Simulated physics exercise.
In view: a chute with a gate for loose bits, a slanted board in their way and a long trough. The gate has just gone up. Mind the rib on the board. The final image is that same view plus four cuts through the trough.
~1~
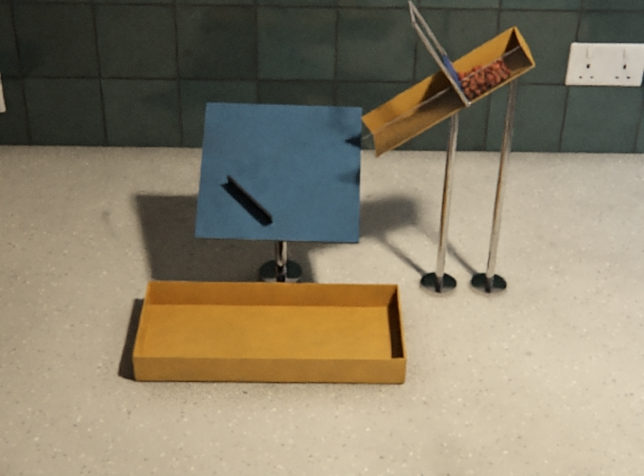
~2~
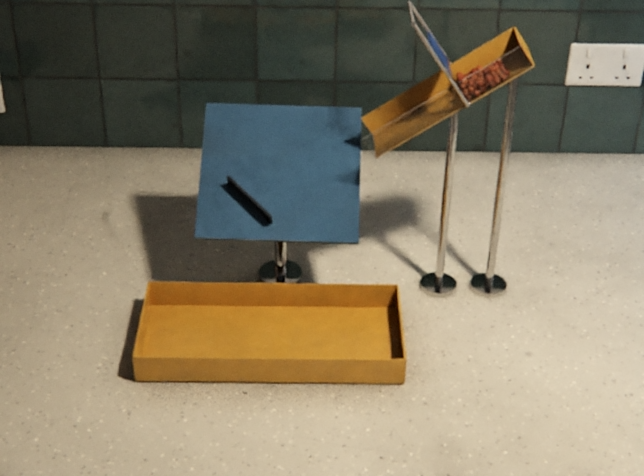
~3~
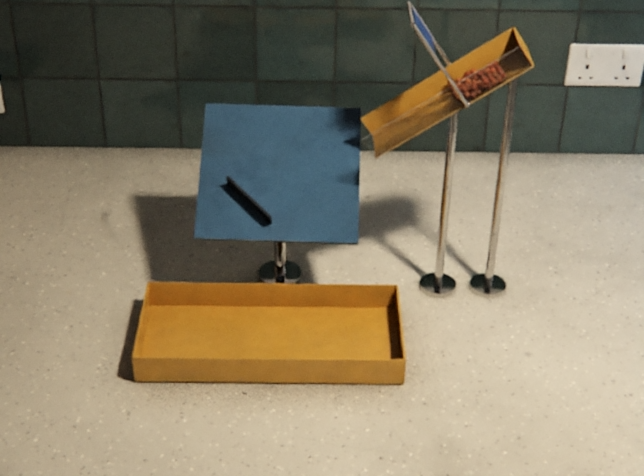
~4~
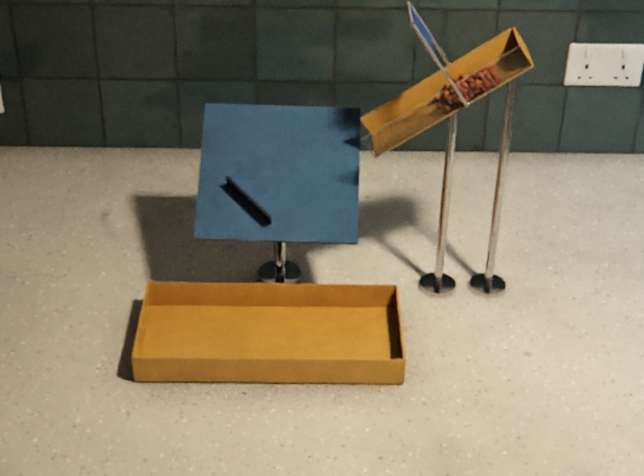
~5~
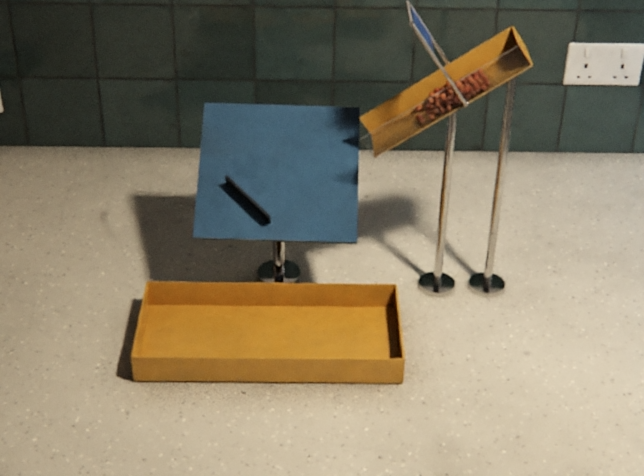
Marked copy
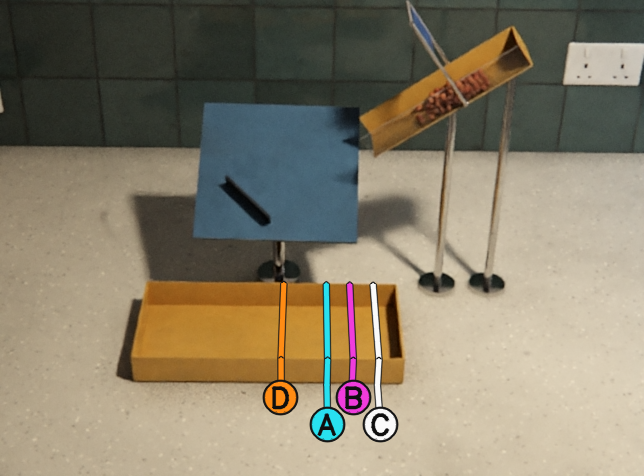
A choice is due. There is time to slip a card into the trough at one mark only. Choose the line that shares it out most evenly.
D works best here.
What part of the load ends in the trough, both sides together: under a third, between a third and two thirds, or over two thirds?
About that: Over two thirds.
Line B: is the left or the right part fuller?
More lands on the left.
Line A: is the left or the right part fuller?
Left.
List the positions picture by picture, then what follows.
In the first frame, load behind the gate at (483, 81), clay pellets; lip of the chute at (375, 147), sloping gently.
In the second frame, middle of the board at (280, 171), tilted fairly steeply; middle of its low edge at (276, 240); of its high edge at (284, 105).
In the third frame, front corners of the trough at (133, 357) and (405, 360), empty; front of the load at (456, 95).
In the fourth frame, middle of the load at (468, 88); its front at (437, 97), about a quarter of the way to the lip; rib from (227, 177) to (270, 217).
In the fifth frame, middle of the load at (458, 92); its front at (419, 118), about half of the way to the lip.
On the marked copy, line A crosses the front rim at (327, 358); line B crosses the front rim at (353, 358); line C crosses the front rim at (378, 359); line D crosses the front rim at (281, 358).
For line A, of what is caught, nearly all on the left of the divider, a small part on the right.
For line B, of what is caught, all on the left of the divider, none on the right.
For line C, of what is caught, all on the left of the divider, none on the right.
For line D, of what is caught, about half on the left of the divider, about half on the right.
